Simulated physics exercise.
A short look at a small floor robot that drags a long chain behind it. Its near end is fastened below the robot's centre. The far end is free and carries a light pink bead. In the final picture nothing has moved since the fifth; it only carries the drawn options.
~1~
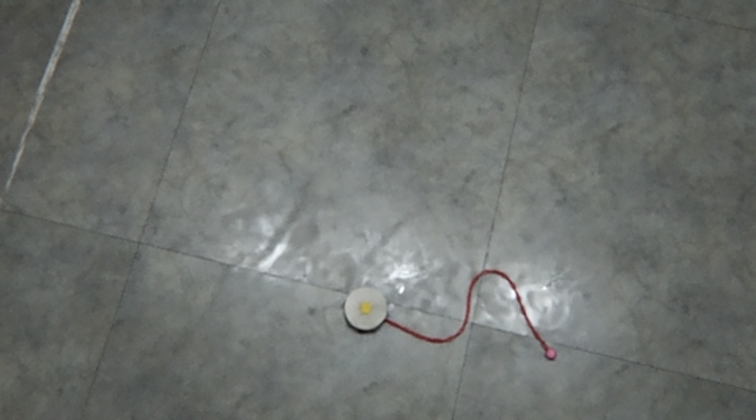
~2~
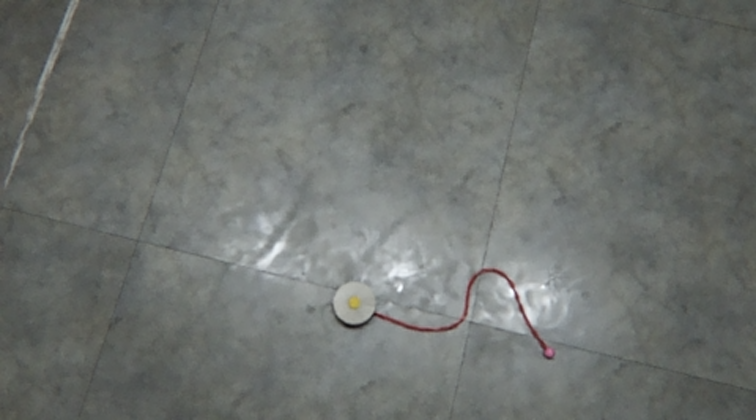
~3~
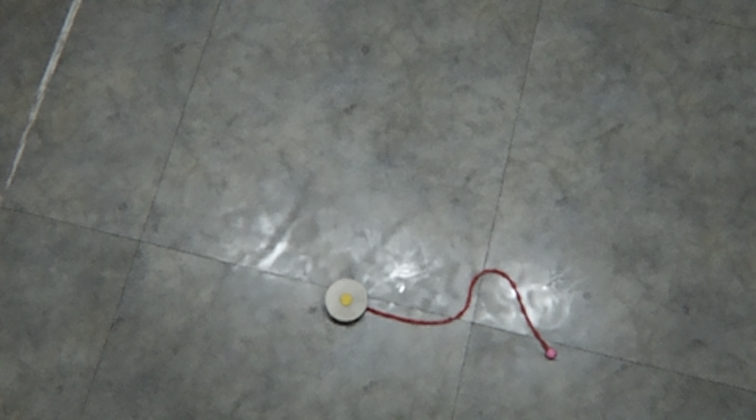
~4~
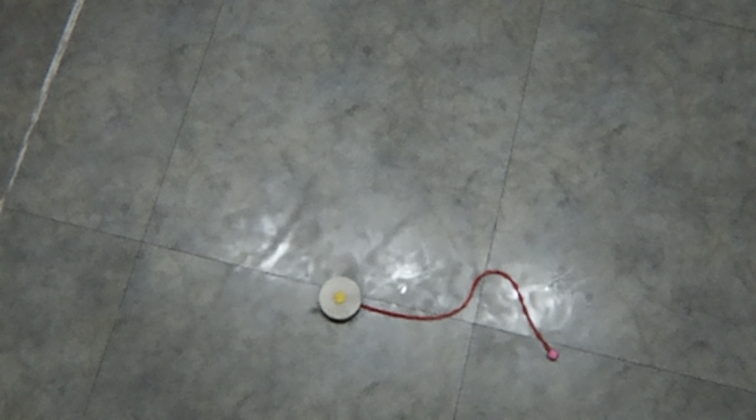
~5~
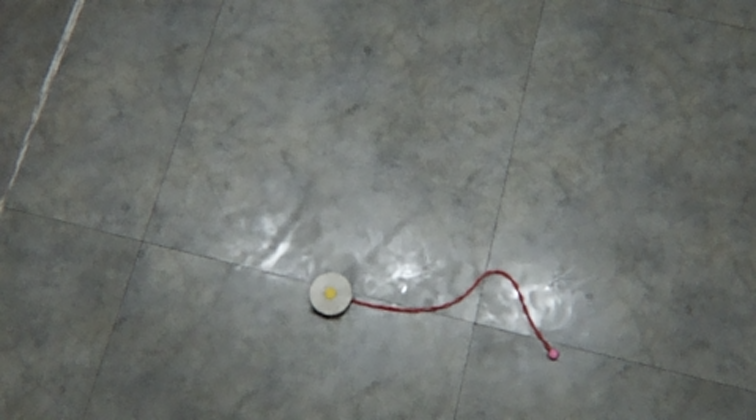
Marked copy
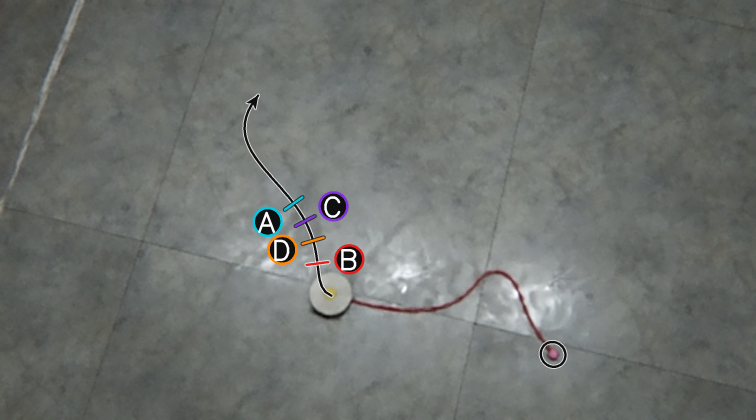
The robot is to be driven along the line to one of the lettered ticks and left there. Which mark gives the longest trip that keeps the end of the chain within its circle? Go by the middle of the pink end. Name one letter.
Up to mark C.
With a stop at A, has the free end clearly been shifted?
Yes.
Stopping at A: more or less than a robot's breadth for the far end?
Less.
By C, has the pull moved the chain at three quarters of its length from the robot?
Yes.
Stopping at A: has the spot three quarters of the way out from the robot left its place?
Yes.
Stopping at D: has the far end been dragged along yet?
By then, no.
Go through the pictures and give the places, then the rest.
Robot (366, 309); free end (552, 354), in the first picture.
Robot (355, 304); free end (550, 353), in the second picture.
Robot (347, 301); free end (552, 353), in the third picture.
Robot (340, 299); free end (554, 354), in the fourth picture.
Robot (331, 294); free end (554, 354), in the fifth picture.
On the marked copy, A at (294, 204); B at (318, 263); C at (305, 221); D at (313, 241); the ring at (553, 354); the route from (331, 296) via (284, 191) to (258, 95).
Following C. Soon after the start, robot (318, 270), middle of the chain (455, 292), free end (554, 354).
Later, robot (314, 242), middle of the chain (445, 290), free end (554, 354).
In the end, robot (305, 219), middle of the chain (431, 283), free end (551, 349); the free end is still in its ring.
As for the rest, A drags the free end to (539, 336); B is safe but short; D is safe but short.
